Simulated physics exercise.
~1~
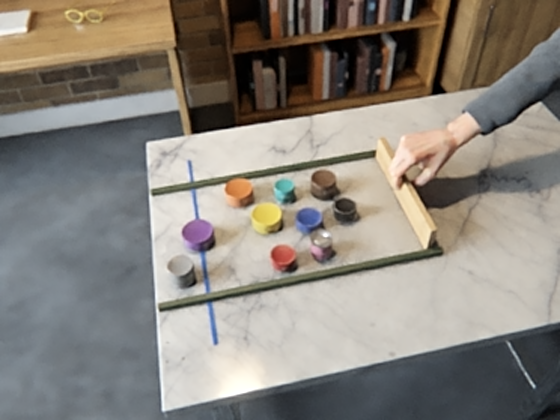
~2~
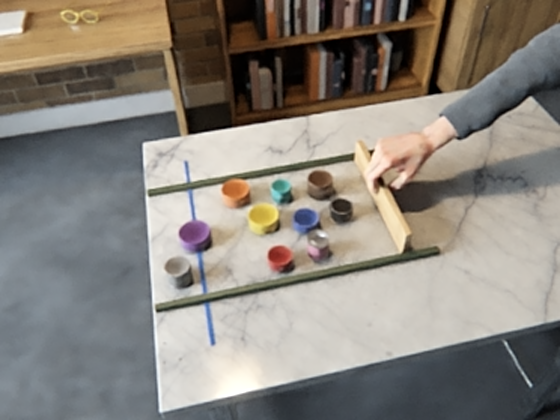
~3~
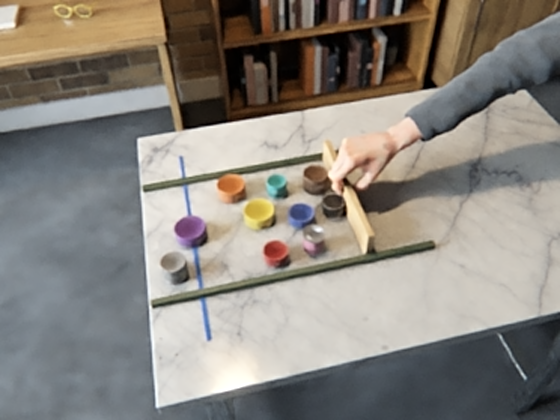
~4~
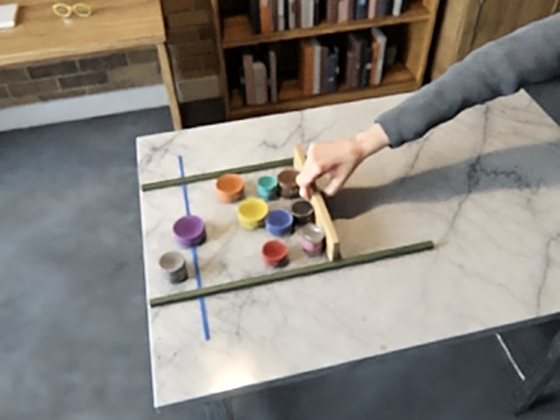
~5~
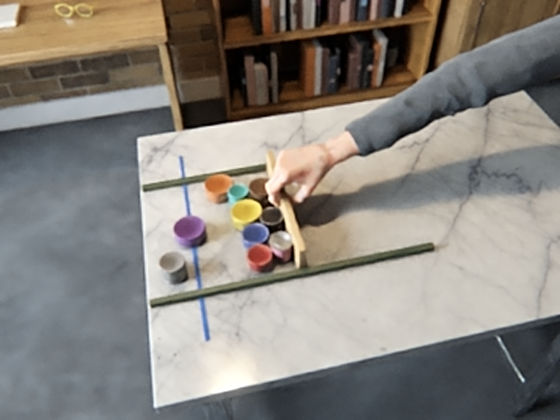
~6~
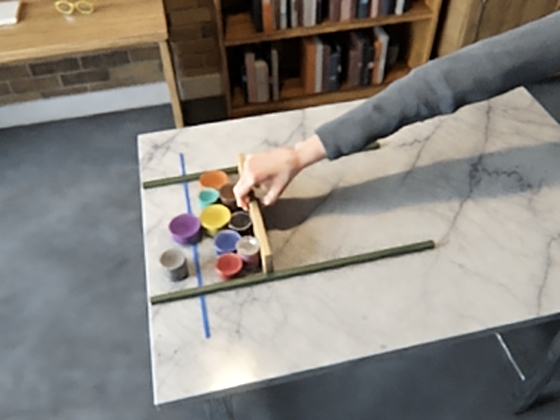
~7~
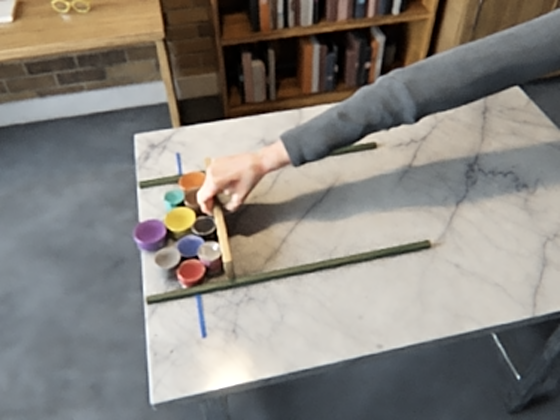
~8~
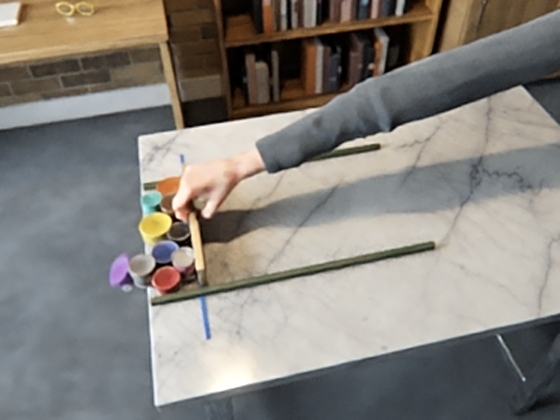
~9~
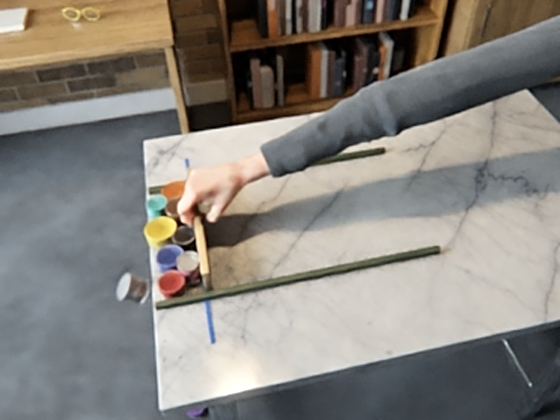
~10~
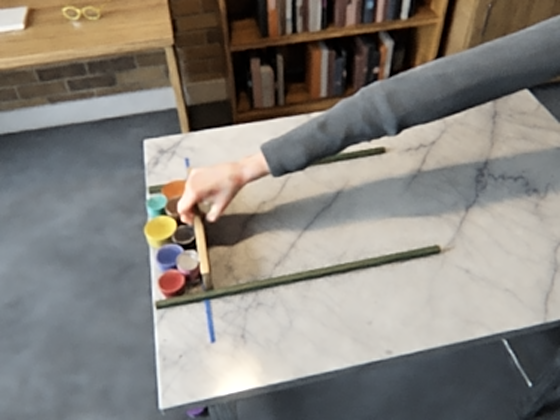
A wooden board, pushed left by a hand between two dark rails on a marble table, gathers small colourful pots and slides them to the table's end, where the purple one and then a grey one drop off while the rest stay bunched at the edge.
